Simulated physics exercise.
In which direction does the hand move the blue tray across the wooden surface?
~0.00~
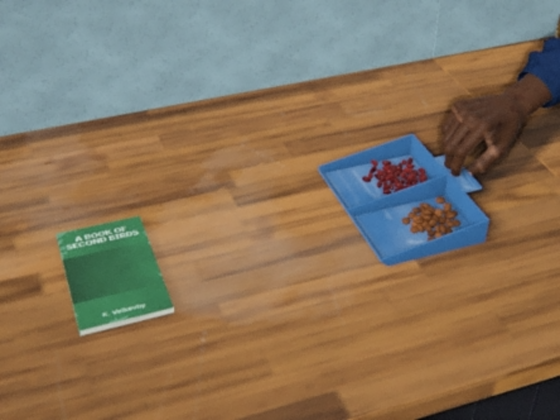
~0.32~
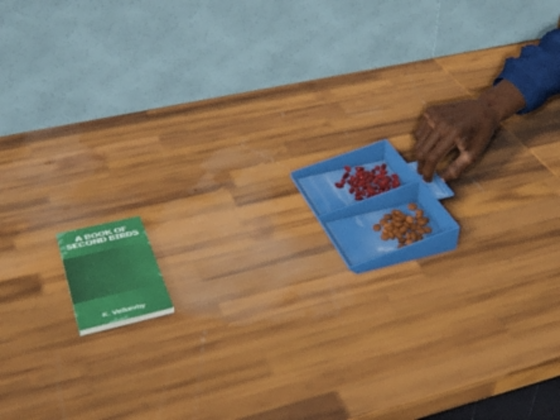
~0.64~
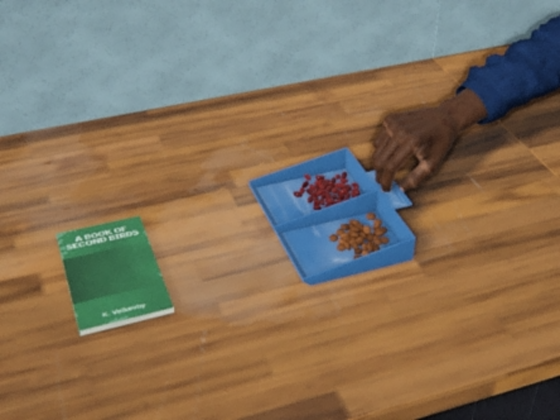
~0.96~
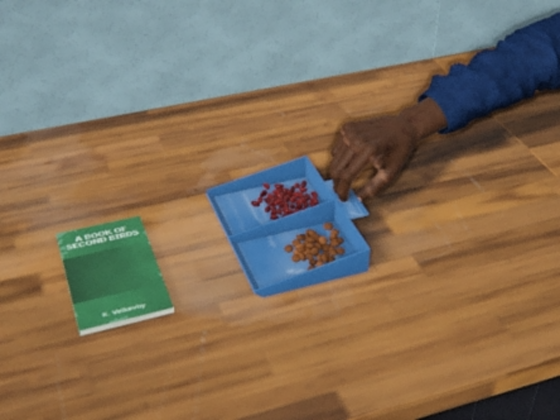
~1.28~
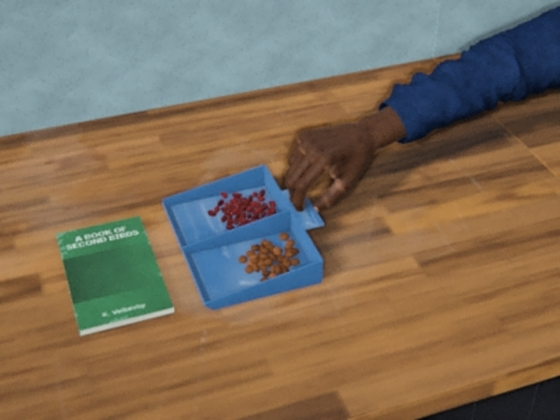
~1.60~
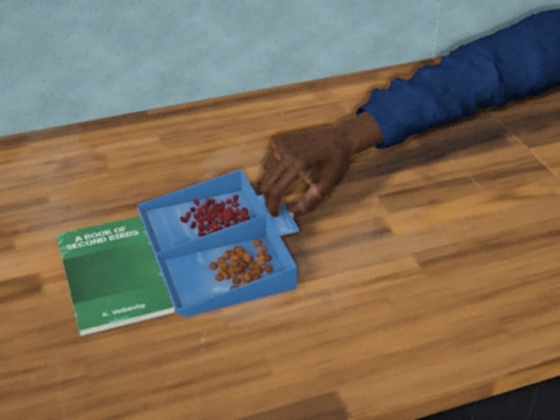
The hand moves the blue tray to the left, toward the green book.
